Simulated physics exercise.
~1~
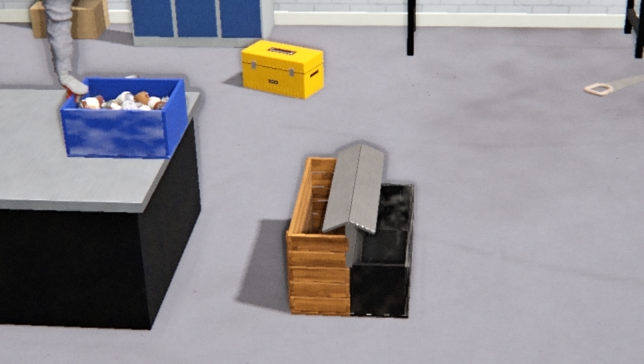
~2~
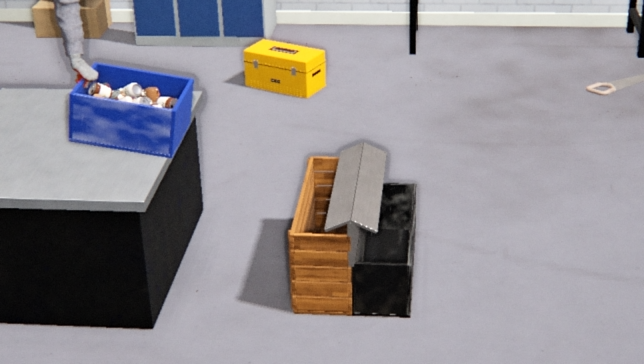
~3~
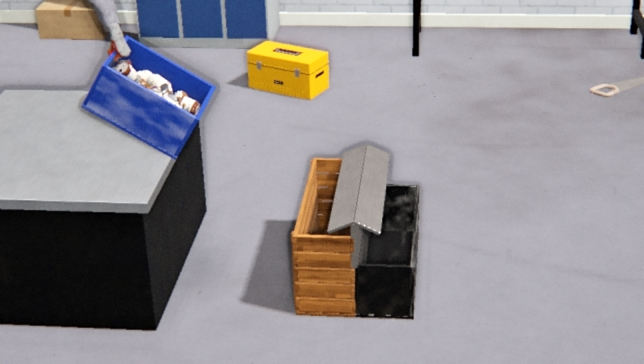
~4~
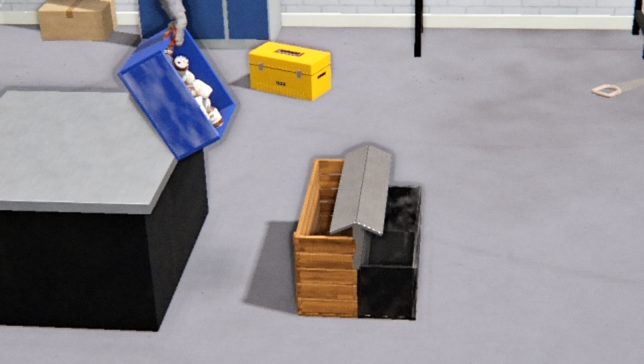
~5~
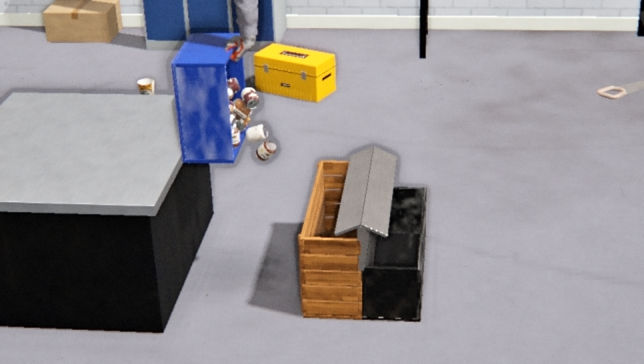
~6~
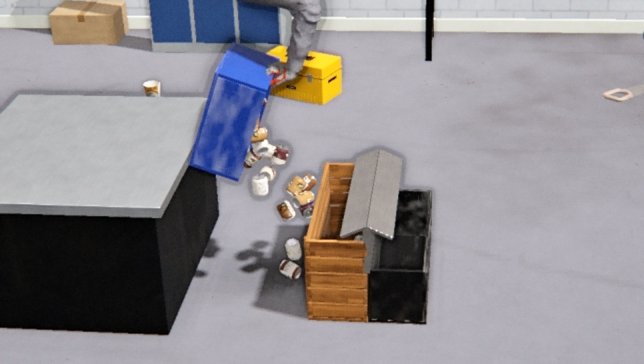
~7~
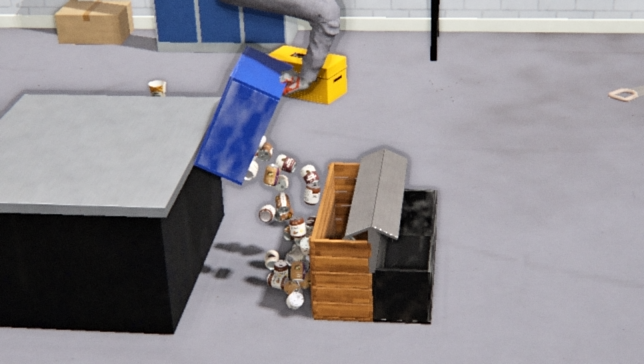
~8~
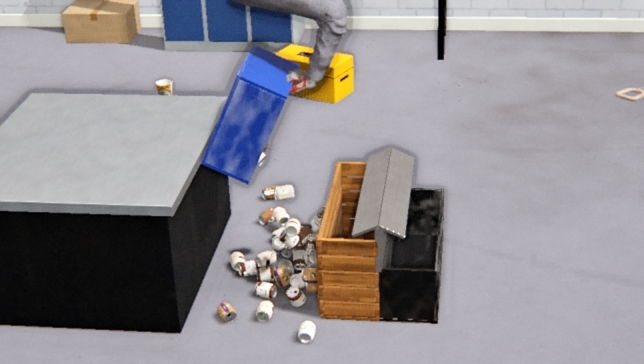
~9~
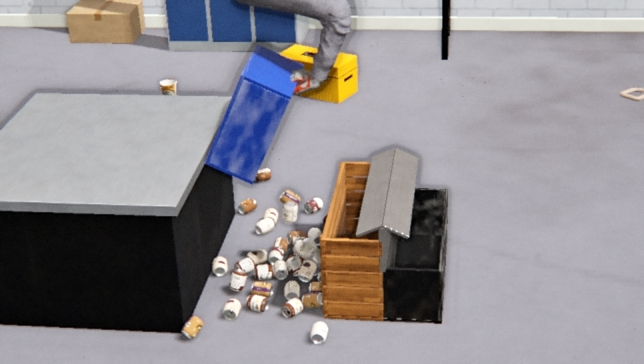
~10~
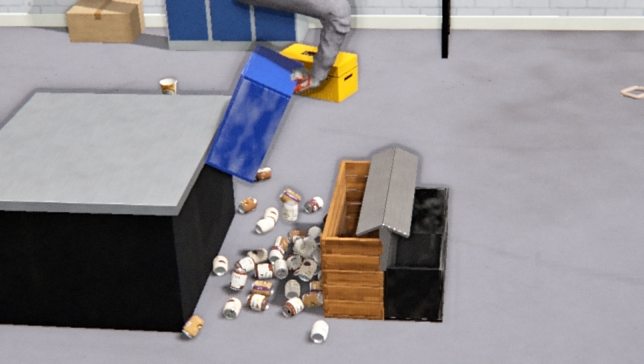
At first, a blue box filled with small cans sits on a grey-topped bench, gripped by a grey arm, with a wooden trough and a black tub standing on the floor to the right. The arm lifts and tips the box to the right over the bench's edge. As it passes upright, cans begin to tumble out, one landing behind the bench. The box tilts further until its mouth points down, and the rest pour toward the floor. They pile up and scatter between the bench and the wooden trough, where nearly all lie at rest, outside both containers.
